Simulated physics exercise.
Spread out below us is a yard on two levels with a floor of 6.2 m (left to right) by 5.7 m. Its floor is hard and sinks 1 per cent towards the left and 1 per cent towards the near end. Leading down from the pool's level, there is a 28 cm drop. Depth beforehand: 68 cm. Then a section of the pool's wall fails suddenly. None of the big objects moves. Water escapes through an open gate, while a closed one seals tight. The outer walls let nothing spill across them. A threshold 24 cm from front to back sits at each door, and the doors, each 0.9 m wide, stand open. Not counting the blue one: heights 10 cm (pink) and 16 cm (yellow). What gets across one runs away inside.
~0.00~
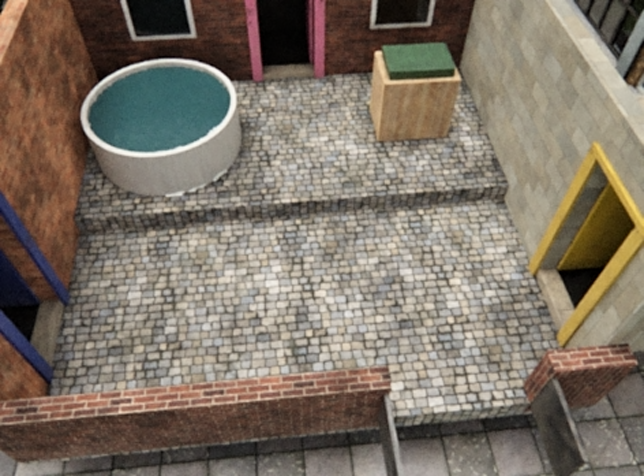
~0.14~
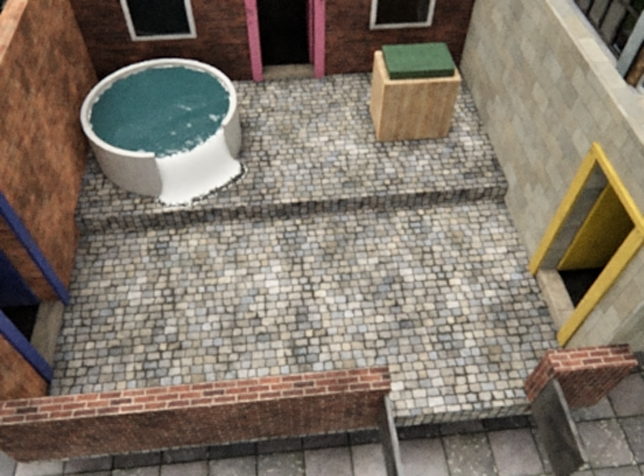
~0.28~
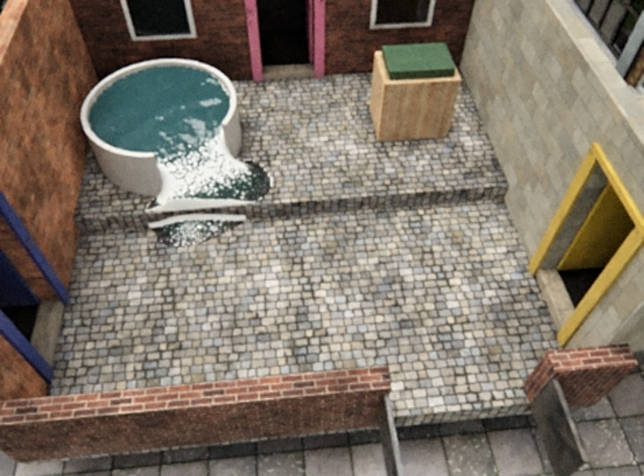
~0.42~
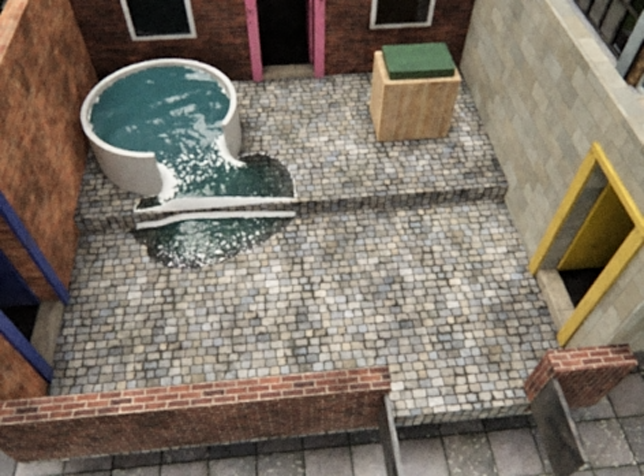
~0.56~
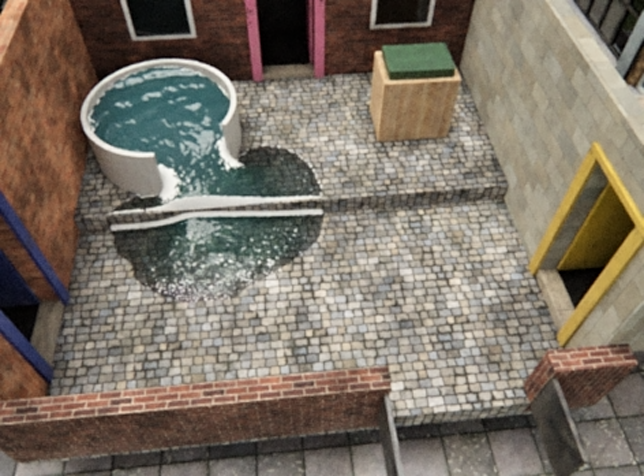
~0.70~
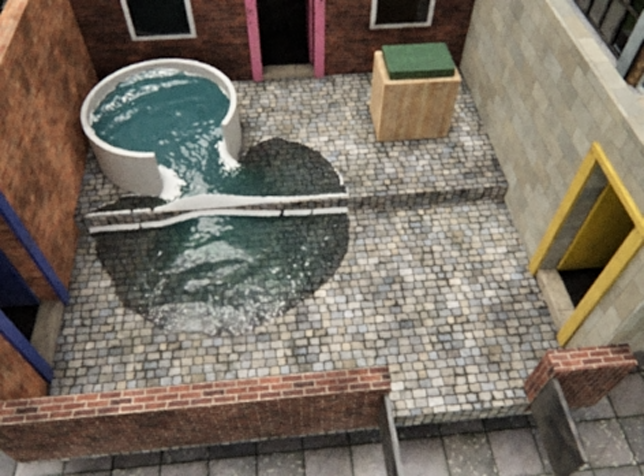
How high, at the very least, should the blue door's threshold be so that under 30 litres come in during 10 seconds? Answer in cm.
It should be at least 6 cm or so.
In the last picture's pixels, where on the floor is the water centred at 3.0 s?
Around (240, 246).
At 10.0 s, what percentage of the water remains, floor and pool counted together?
Roughly 72 in a hundred.
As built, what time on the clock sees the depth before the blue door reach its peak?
It peaks around 10.0 s.
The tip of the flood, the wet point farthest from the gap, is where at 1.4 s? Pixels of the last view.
In the last picture, around (436, 391).
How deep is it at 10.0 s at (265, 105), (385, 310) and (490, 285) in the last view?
Roughly 0, 6 and 5 cm, in turn.
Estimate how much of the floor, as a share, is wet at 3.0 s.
Close to 60 per cent of it is wet.
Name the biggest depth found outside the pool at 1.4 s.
About 32 cm.
After 1.4 s water covers 45 % of the floor, deepest (32 cm) near (206, 188); it has not reached the blue door.
After 3.0 s water covers 60 % of the floor, deepest (32 cm) near (571, 378); 10 cm at the blue door, 0 litres in over its 16 cm threshold.
After 10.0 s water covers 60 % of the floor, deepest (18 cm) near (40, 431); 12 cm at the blue door, 0 litres in over its 16 cm threshold.
At the blue door as built, the water arrived by 1.7 s and peaked near 13 cm at 9.8 s.
Run again over the same 10 s with other heights there, 40 litres in over 5.5 cm, 18 litres over 7 cm. The limit of 30 litres is kept from about 6 cm up.
